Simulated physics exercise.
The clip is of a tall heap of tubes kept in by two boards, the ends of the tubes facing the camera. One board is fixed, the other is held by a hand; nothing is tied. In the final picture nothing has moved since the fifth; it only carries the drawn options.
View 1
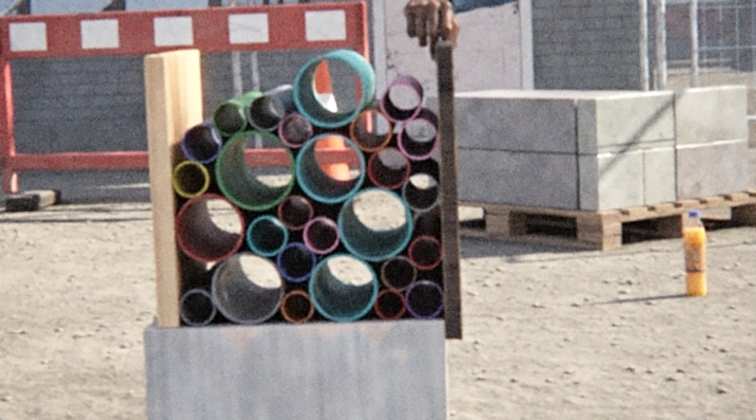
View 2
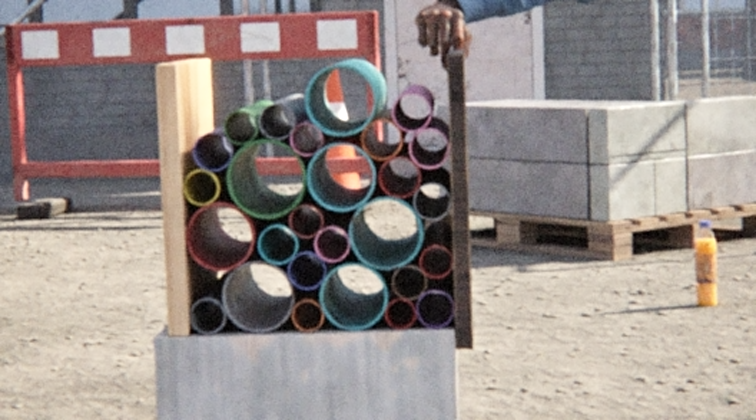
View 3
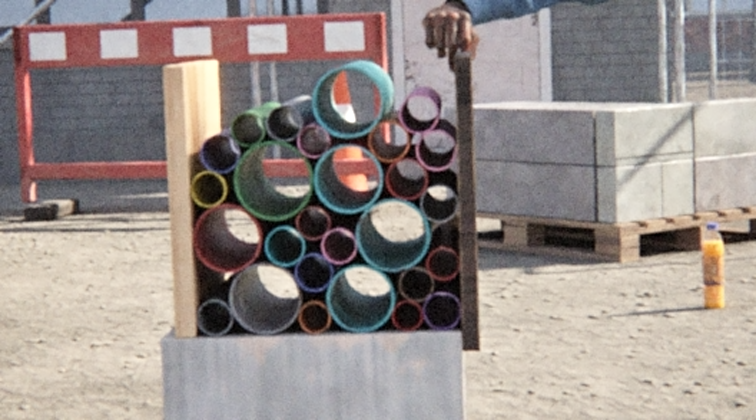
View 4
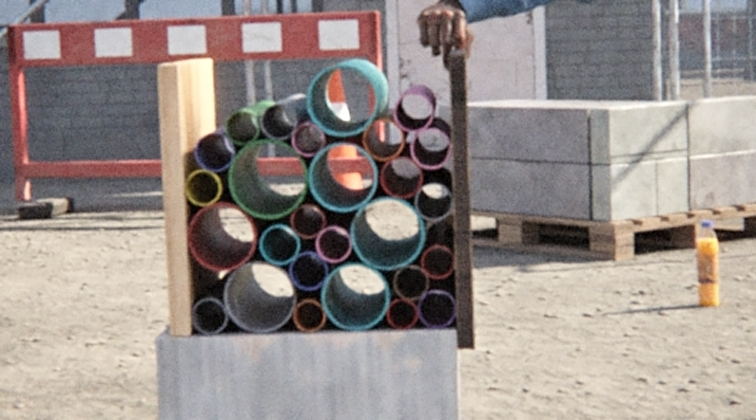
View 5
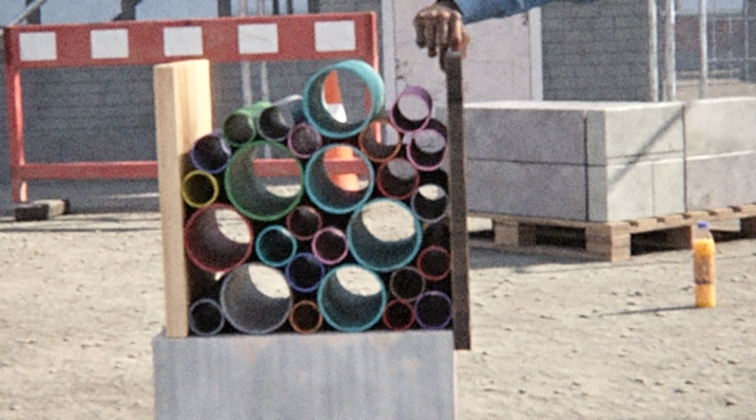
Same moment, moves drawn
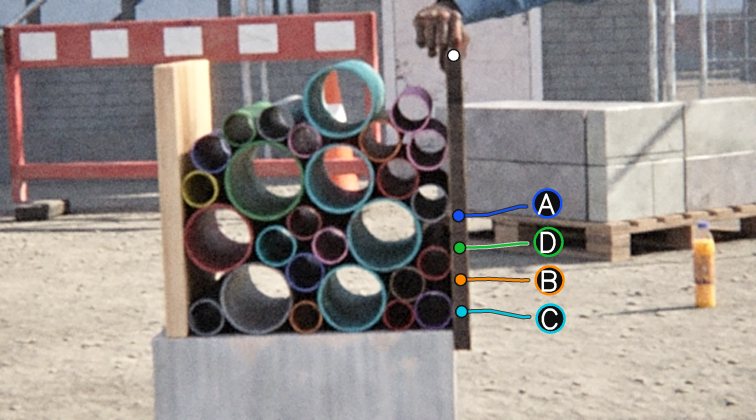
A tall heap of colourful tubes sat on a grey block between two upright boards, a hand gripping the top of the right one; nothing moved except the whole view, which shifted slightly.
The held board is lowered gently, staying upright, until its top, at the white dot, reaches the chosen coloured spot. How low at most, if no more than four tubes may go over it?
No lower than A.
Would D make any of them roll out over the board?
Yes.
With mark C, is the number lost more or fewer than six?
At C, more than six.
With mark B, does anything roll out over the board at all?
At B: Yes.
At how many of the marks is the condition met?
One of them.
On the marked copy, A at (459, 216); B at (461, 279); C at (462, 312); D at (460, 248); the white dot at (454, 56).
Following A. Soon after the start, top of the board (447, 126).
Later, top of the board (450, 206).
In the end, top of the board (450, 215), three out over the board.
As for the rest, B more than four out over the board; C more than four out over the board; D five out over the board.
